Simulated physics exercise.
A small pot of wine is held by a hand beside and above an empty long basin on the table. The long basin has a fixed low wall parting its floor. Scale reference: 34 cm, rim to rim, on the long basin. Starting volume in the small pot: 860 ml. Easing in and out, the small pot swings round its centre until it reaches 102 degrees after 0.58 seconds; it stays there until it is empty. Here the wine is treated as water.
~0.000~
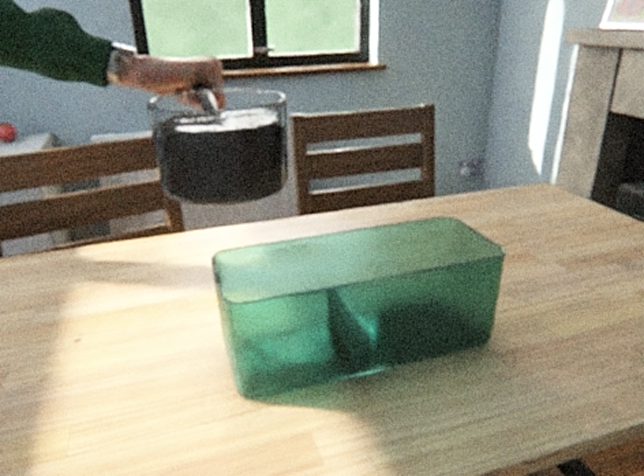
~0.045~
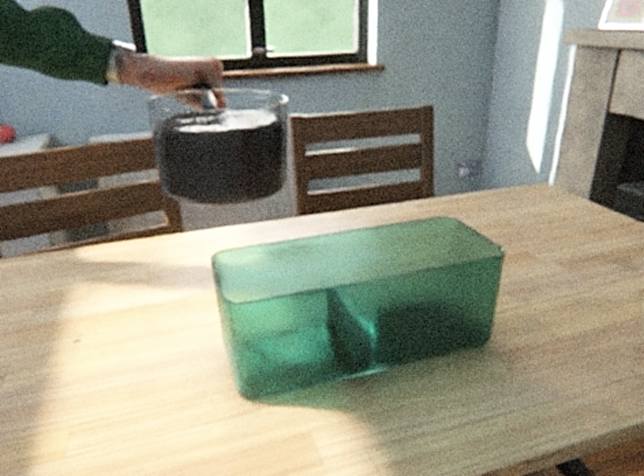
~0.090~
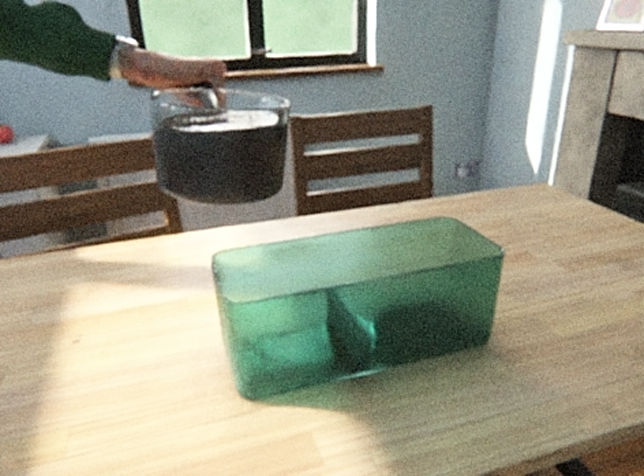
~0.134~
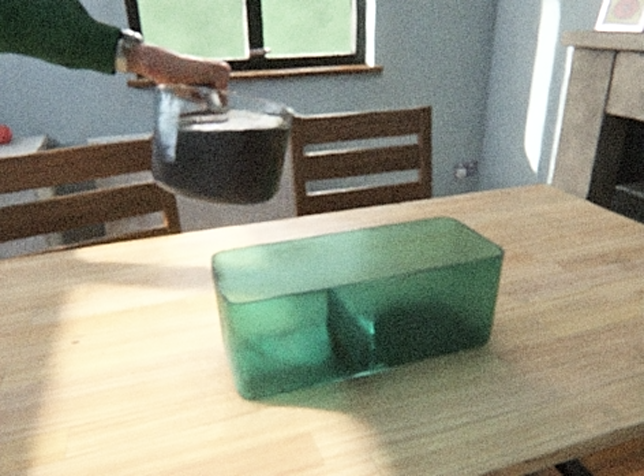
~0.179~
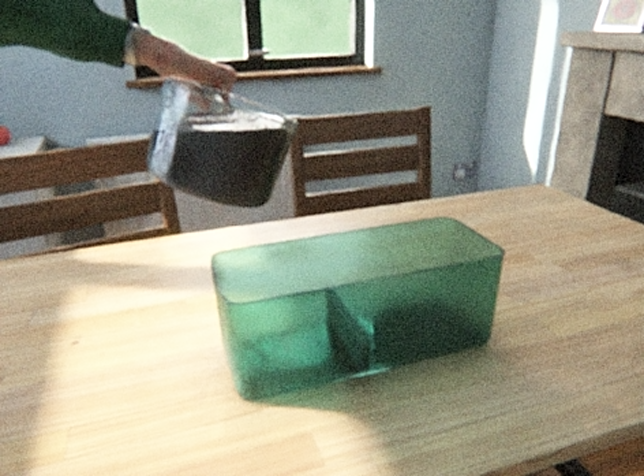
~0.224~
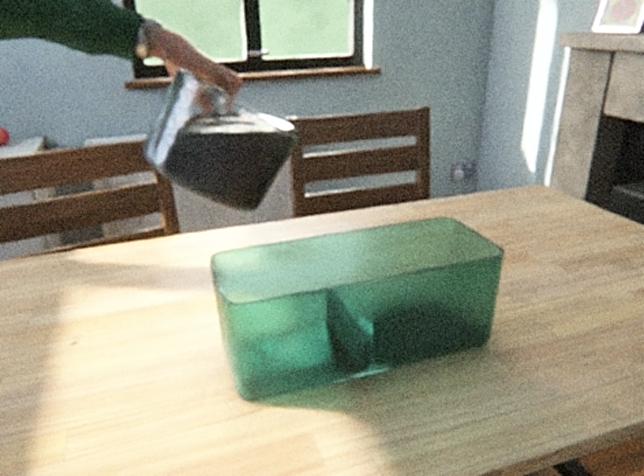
A hand holds a small pot of dark liquid and gradually tilts it to the right.
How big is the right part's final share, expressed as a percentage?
Some 52 per cent.
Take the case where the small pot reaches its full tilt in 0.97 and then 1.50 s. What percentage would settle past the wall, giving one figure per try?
Roughly 60 per cent the first time and 65 per cent the second.
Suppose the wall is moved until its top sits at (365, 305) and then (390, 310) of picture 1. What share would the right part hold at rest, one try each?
One try each: Around 10 percent and then around 15 percent.
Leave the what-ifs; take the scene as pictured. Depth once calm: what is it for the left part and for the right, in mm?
I'd expect close to 22 mm on the left and close to 20 mm on the right.
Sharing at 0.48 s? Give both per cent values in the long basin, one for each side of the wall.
Left side near 5, right side near 12.
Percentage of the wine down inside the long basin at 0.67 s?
It works out near 78 per cent.
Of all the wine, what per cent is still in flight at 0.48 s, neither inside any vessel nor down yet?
Roughly 40 percent.
Then, 0.48 s in, the tilt is 95° and 43 per cent is still to pour, 5 is left of the wall and 11 right of it.
Then, 0.67 s in, the tilt is 102° and 11 per cent is still to pour, 30 is left of the wall and 48 right of it.
Then, 0.87 s in, the tilt is 102° and 2 per cent is still to pour, 42 is left of the wall and 51 right of it.
Then, 1.08 s in, the tilt is 102° and 0 per cent is still to pour, 47 is left of the wall and 51 right of it.
Finally, 48 per cent lies left of the wall, 52 right of it and 1 outside.
